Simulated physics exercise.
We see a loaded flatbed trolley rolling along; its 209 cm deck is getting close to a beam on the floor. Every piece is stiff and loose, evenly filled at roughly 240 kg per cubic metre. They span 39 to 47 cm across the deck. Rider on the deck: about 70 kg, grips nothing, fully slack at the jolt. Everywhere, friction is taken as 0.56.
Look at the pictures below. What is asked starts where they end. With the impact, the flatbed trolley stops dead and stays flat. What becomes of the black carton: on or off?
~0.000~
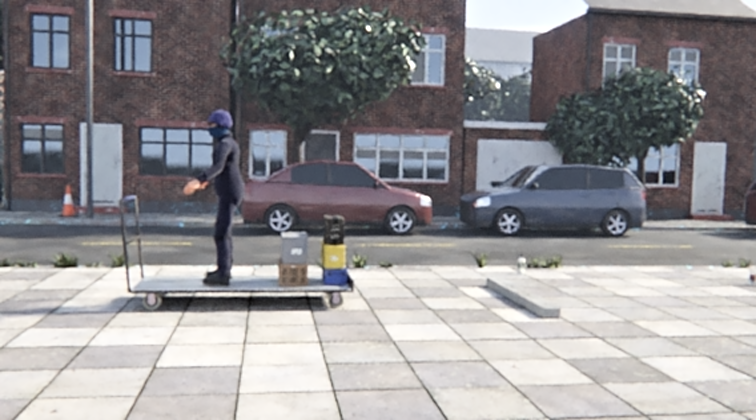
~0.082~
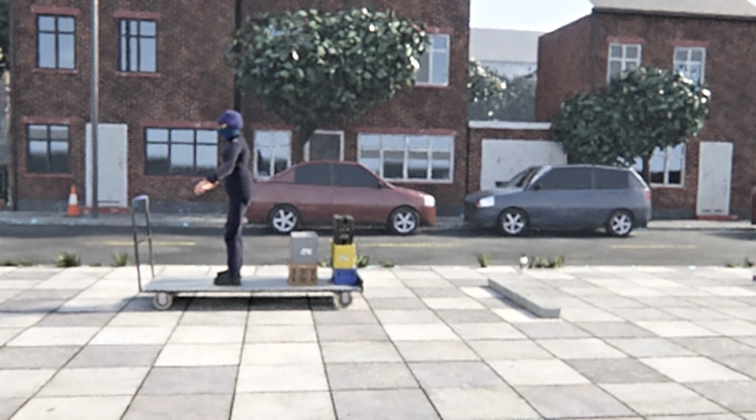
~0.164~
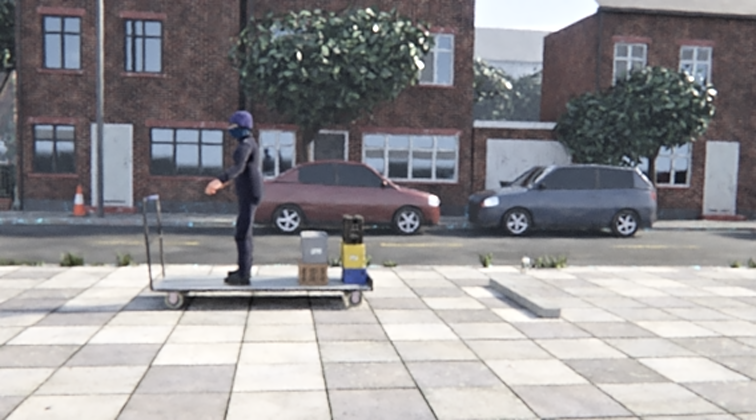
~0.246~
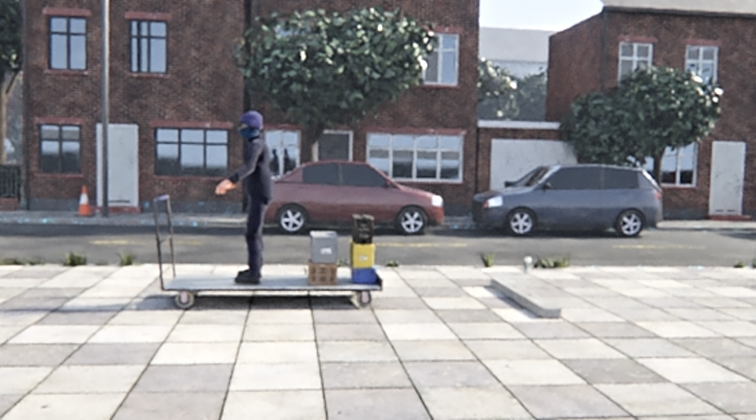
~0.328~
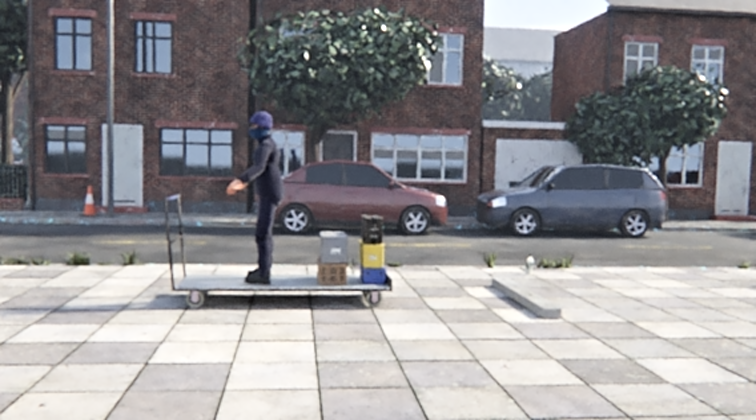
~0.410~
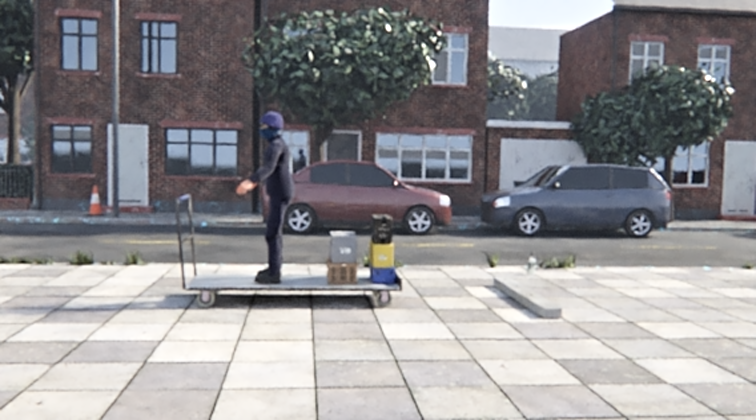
The black carton flies off at this speed.
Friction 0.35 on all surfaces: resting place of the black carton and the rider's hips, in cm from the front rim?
Then the black one ends up 60 cm beyond the rim while the hips stay 40 cm back from it.
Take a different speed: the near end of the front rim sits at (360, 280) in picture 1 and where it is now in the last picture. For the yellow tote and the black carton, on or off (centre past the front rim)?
Result: Yellow gone; black gone.
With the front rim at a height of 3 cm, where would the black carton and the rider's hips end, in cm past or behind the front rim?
With that rim, black finishes 50 cm past and the hips stay 50 cm behind.
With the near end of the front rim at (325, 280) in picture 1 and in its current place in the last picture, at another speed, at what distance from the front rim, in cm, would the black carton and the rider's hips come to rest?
Black overshoots the rim by 80 cm, while the hips stay 30 cm short of it.
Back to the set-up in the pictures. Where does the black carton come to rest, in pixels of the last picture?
(569, 292).
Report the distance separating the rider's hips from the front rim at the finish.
Some 50 cm behind it.
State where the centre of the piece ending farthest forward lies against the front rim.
Result: Centre approx. 50 cm past the front rim.
Impact comes at 1.58 s.
After 1.83 s the black carton is 3 cm past the rim, tilted 20°, near (529, 231) in the last picture's view.
After 2.13 s the black carton is 29 cm past the rim, tilted 65°, near (551, 248) in the last picture's view.
After 2.58 s the black carton is 51 cm past the rim, tilted 90°, near (569, 292) in the last picture's view.
Final state at 3.9 s, past the rim, yellow tote and black carton; behind it, brown crate, grey tote, blue toolbox and the rider's hips.
